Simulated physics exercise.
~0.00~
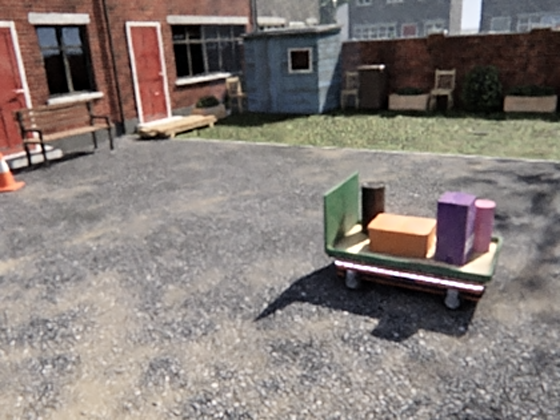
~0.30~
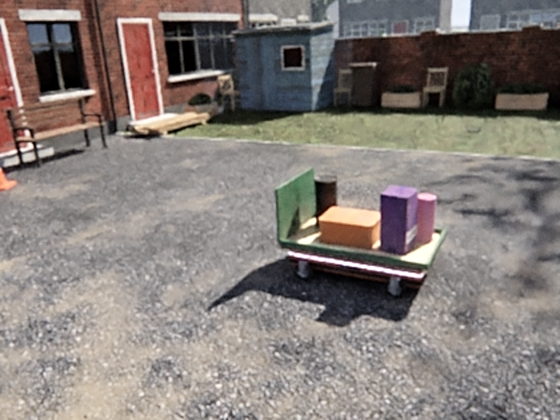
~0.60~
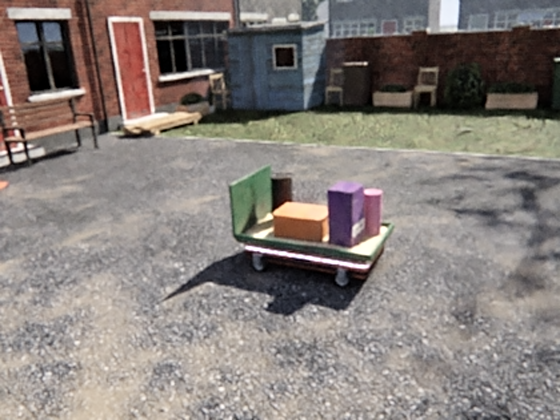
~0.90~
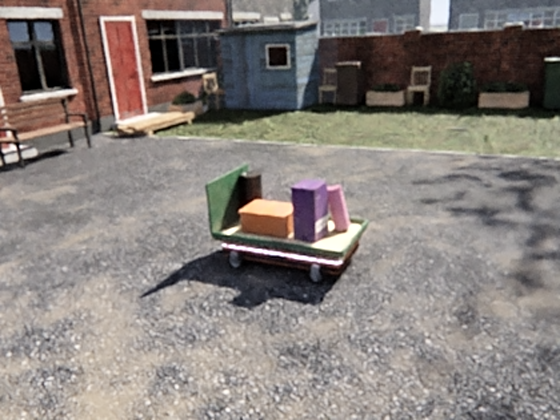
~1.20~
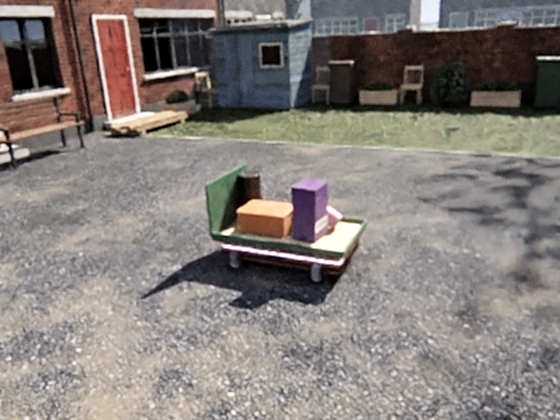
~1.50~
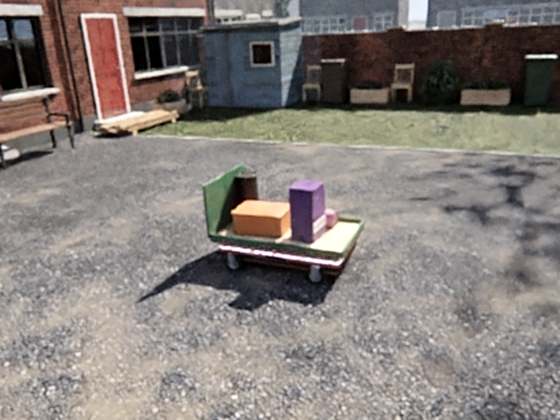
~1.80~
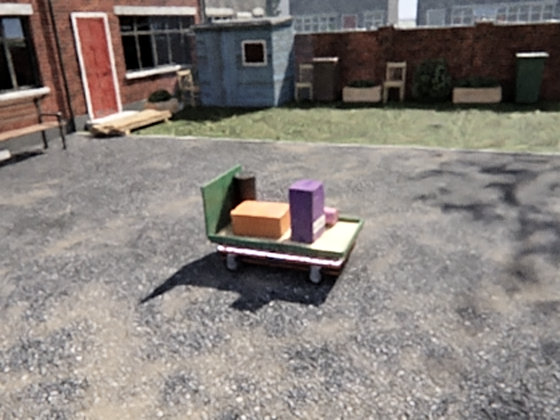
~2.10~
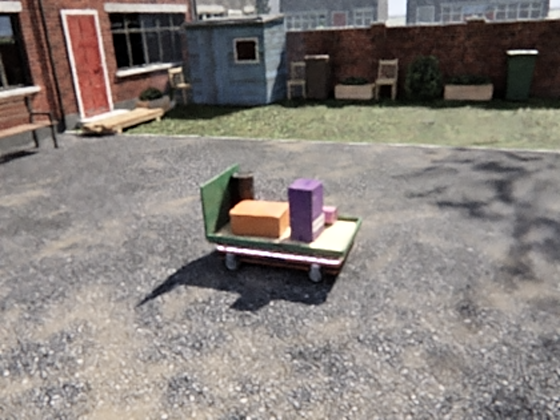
The footage shows a green flat cart carrying an orange box, a purple box, a black canister and a pink canister leftward across a gravel yard. As it stops, the pink canister tips over and ends lying on the deck behind the upright purple box.
